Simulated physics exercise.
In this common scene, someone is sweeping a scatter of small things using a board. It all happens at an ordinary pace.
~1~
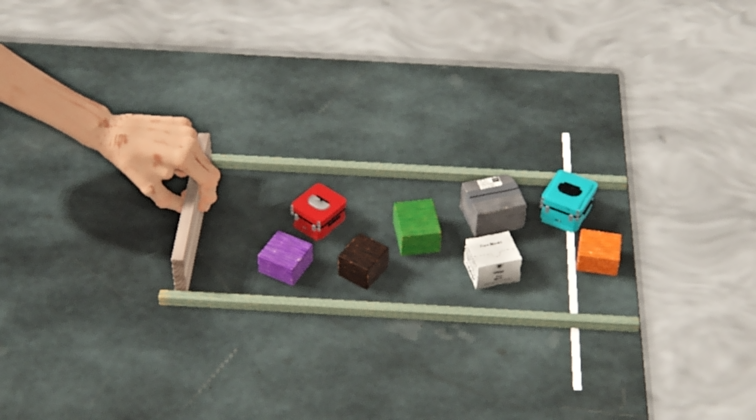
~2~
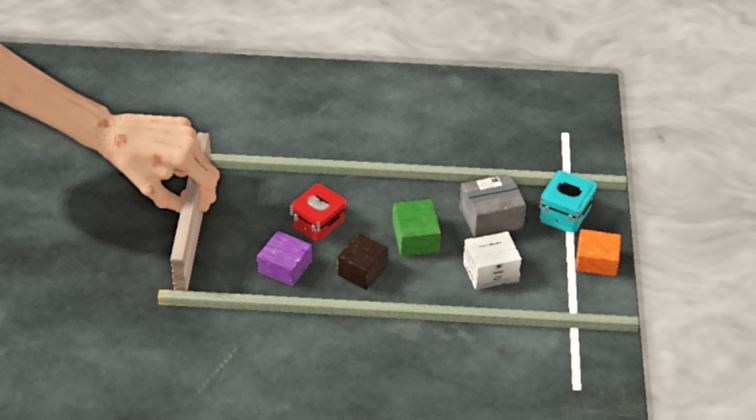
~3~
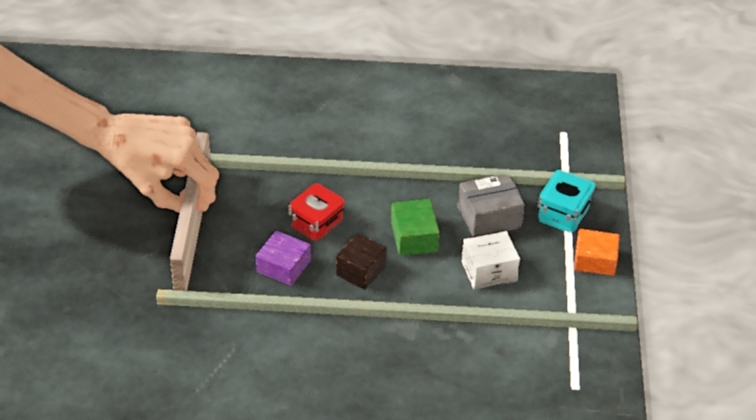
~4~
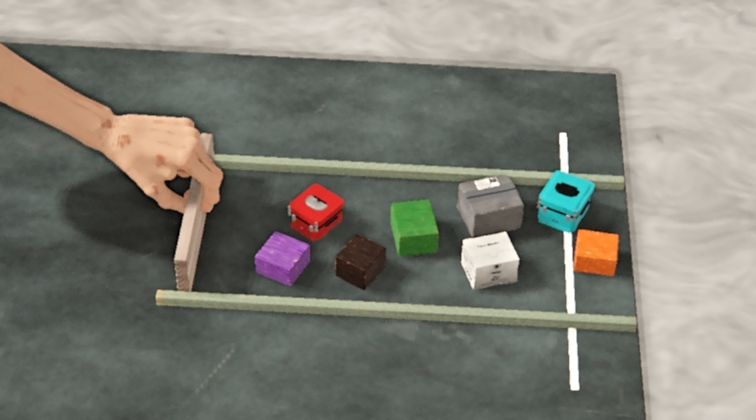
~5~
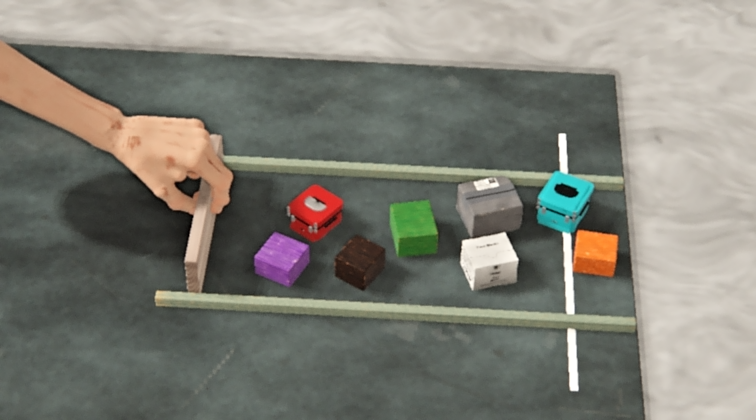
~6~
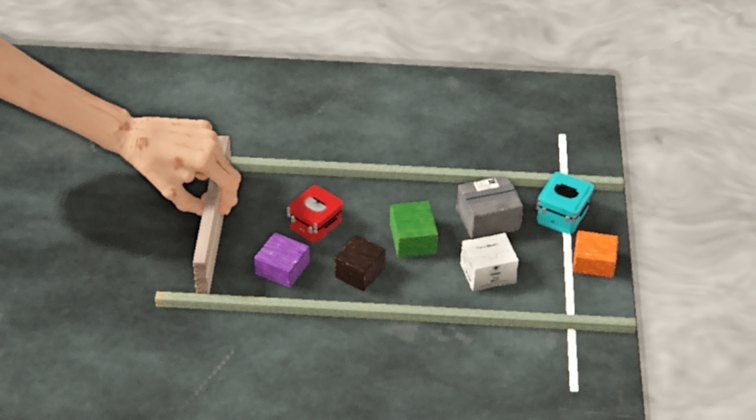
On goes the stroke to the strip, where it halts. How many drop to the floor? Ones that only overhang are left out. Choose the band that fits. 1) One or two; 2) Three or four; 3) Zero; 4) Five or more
Option 2: Three or four.
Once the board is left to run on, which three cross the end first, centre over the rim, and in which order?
In order: The turquoise case, the orange block and the white box.
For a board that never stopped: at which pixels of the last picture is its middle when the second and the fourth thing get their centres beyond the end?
At (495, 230) for the second, at (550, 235) for the fourth.
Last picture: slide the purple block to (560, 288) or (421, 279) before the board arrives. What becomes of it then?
The purple block drops away, then stays in place.
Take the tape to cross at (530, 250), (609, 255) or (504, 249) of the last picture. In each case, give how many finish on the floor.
Try 1: 2; try 2: 6; try 3: 2.
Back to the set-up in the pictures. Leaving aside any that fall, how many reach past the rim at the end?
Number: 2.
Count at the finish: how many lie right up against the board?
Tally at the end: 2.
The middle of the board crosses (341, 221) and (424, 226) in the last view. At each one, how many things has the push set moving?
The counts are 3 and 7.
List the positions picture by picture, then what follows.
The first picture shows orange block (599, 253); turquoise case (568, 202); grey box (493, 206); board (193, 212); tape (571, 251).
The second picture shows turquoise case (567, 202); white box (492, 260).
The third picture shows grey box (491, 205); purple block (284, 258).
The fourth picture shows orange block (596, 253); board (196, 212).
The fifth picture shows turquoise case (565, 202); green block (414, 228).
The sixth picture shows orange block (596, 254); turquoise case (565, 203); grey box (489, 207); board (213, 214); tape (568, 252).
Soon after, none off yet; orange block at rest near (596, 254); turquoise case at rest near (565, 203); grey box at rest near (489, 207).
Then, none off yet; orange block at rest near (596, 254); turquoise case moved a little near (579, 203); grey box moved about its own width near (528, 207).
Further on, none off yet; orange block tipped well over near (644, 256); turquoise case on its side near (655, 230); grey box moved well along near (613, 210).
At rest, the number that fall off is three or four; fallen, white box, grey box, turquoise case and orange block.
